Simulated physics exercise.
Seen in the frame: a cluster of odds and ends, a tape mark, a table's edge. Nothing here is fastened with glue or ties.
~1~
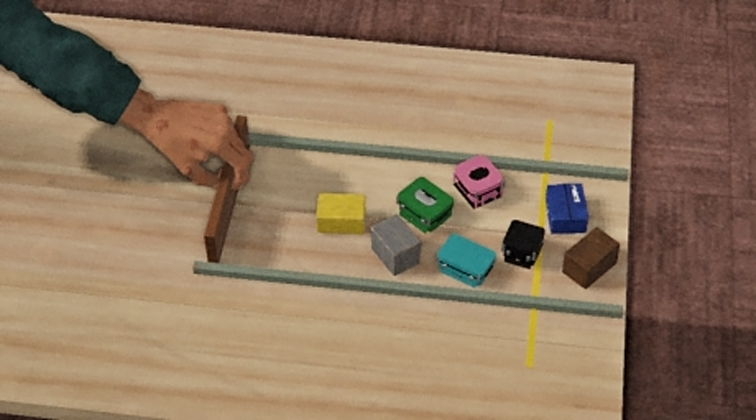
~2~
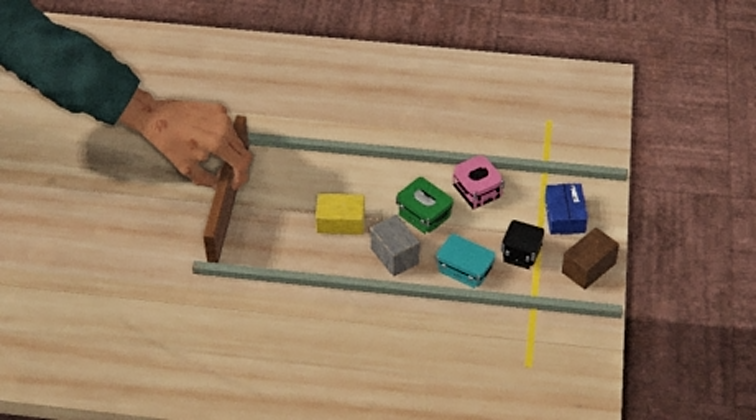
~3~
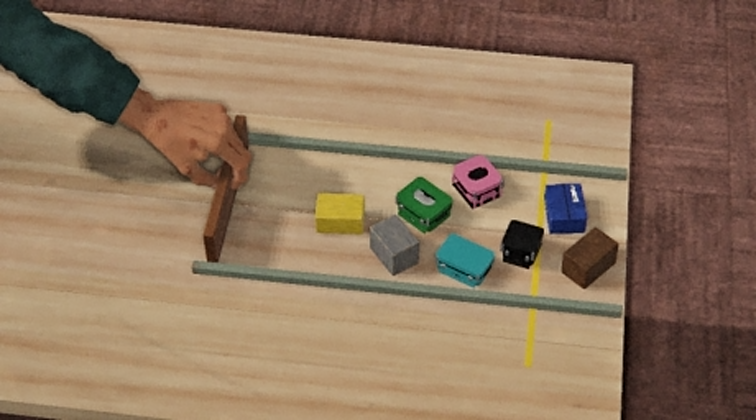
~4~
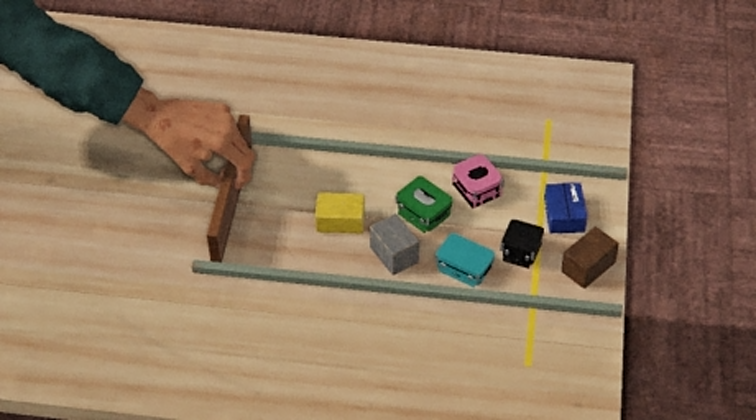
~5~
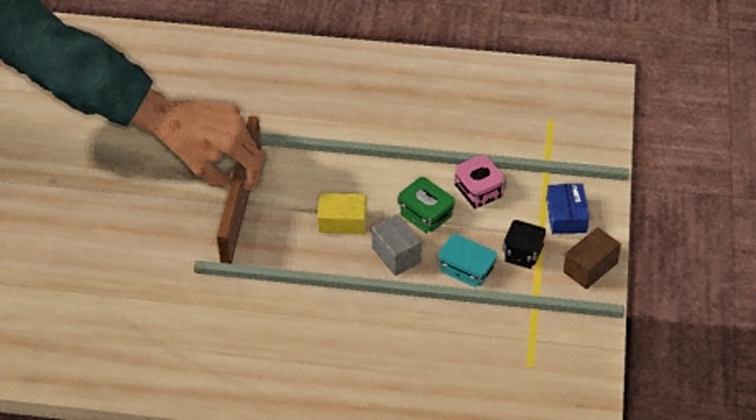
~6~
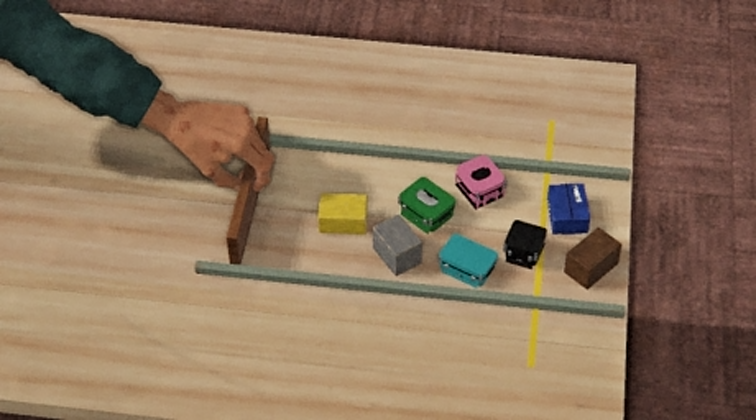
A hand held a brown board still between two rails on a table, then slid it slightly right toward a cluster of small colored blocks and cases, which stayed put around a yellow tape line.
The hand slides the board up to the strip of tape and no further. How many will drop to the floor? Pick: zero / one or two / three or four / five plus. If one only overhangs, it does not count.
That comes to one or two.
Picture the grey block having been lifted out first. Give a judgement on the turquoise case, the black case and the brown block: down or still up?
The turquoise case stays put, the black case stays put, the brown block goes down.
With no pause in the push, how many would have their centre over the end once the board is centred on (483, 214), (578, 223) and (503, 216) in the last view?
Per position: 0 / 4 / 0.
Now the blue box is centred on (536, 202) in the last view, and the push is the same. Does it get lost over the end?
Placed like that, the blue box is fine.
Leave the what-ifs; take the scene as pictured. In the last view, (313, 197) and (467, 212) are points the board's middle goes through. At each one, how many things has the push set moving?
Answer - first 0, then 6.
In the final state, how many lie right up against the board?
The count in contact is 4.
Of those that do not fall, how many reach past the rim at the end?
0.
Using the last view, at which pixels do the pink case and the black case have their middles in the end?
In the last picture the pink case sits around (567, 181) and the black case around (606, 251).
Early on, none off yet; brown block at rest near (593, 258); blue box at rest near (568, 209); black case at rest near (525, 245).
A while later, none off yet; brown block at rest near (594, 259); blue box at rest near (568, 209); black case travelled about its own width near (551, 245).
Finally, the number that fall off is one or two; lost, brown block.
